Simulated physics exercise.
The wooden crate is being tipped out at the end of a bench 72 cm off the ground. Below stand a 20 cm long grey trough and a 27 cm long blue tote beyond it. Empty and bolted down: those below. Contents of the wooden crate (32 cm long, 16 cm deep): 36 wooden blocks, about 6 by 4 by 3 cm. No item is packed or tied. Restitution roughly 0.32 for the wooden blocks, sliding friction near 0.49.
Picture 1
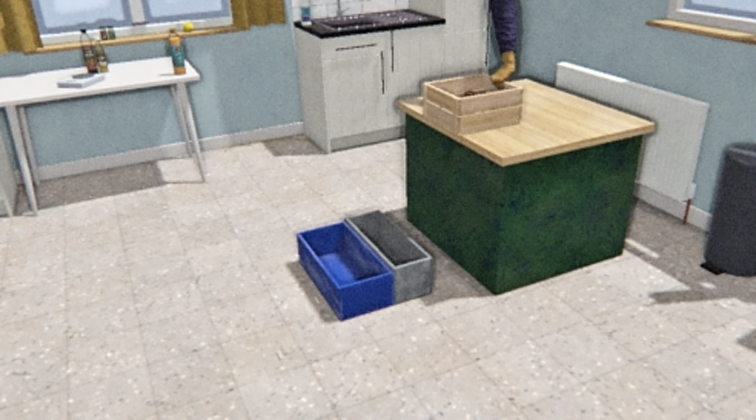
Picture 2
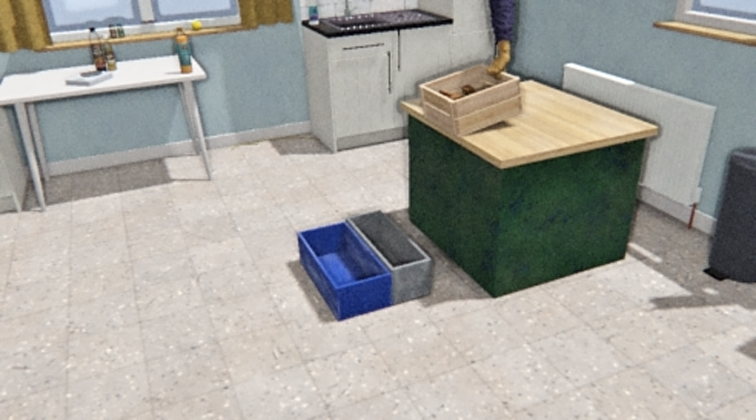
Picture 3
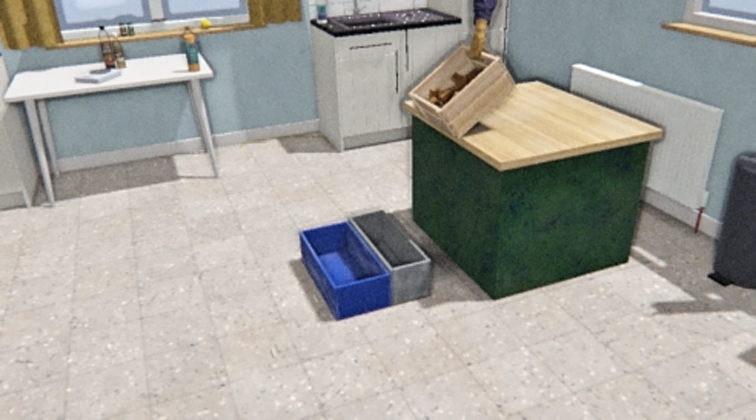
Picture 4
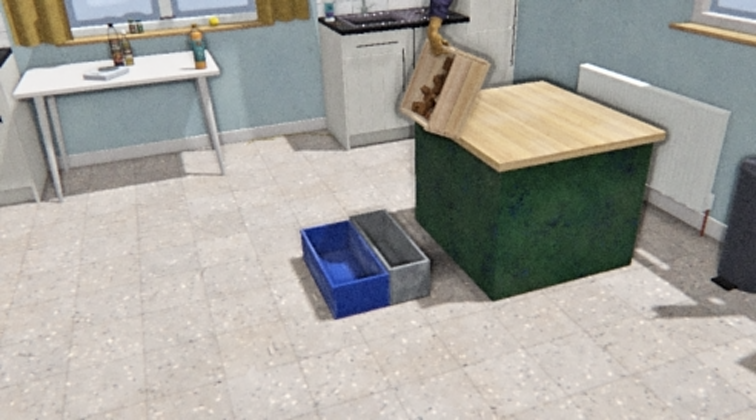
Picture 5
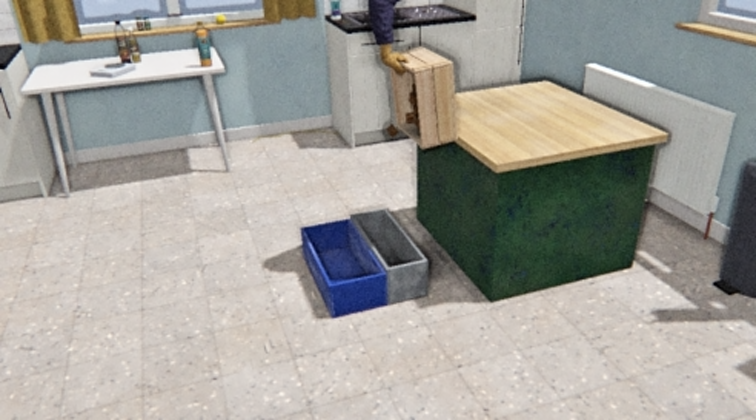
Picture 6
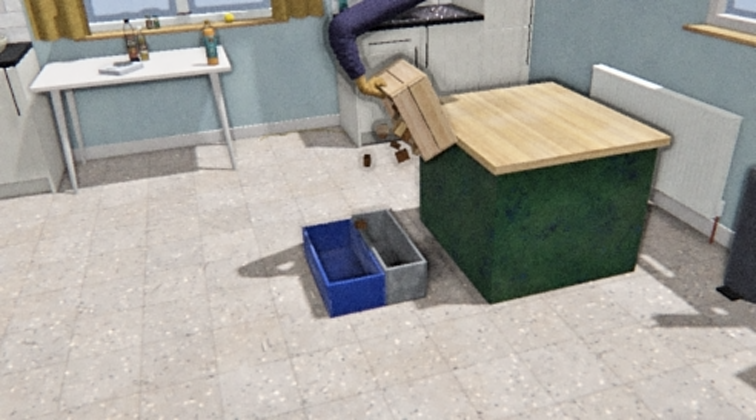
The footage shows a hand tilting a wooden crate at the left end of a green bench until it is past upright, and small brown blocks begin dropping from it above a grey trough and a blue tote.
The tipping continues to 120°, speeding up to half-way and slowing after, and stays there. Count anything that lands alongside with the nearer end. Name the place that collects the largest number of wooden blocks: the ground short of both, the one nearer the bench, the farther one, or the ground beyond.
The place with the most is: First.
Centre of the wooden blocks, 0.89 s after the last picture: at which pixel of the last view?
Estimated centre in the last picture: (384, 265).
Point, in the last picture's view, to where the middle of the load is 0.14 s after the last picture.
Roughly at pixel (397, 160).
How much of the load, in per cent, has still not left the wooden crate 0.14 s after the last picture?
Around 40 in a hundred is still inside.
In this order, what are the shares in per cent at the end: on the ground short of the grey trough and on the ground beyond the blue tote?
Around 0 per cent and 0 per cent, in that order.
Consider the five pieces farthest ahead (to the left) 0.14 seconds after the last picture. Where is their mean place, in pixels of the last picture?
I'd put them at about (350, 218).
Then, 0.14 s after the last picture, tilt 120°; 15 still in the wooden crate, 2 in the blue tote and 19 in the air.
Then, 0.32 s after the last picture, tilt 120°; 6 still in the wooden crate, 9 in the grey trough, 10 in the blue tote and 11 in the air.
Then, 0.57 s after the last picture, tilt 120°; 19 in the grey trough, 11 in the blue tote and 6 in the air.
Outcome (0.89 s after the last picture), 25 in the grey trough and 11 in the blue tote.
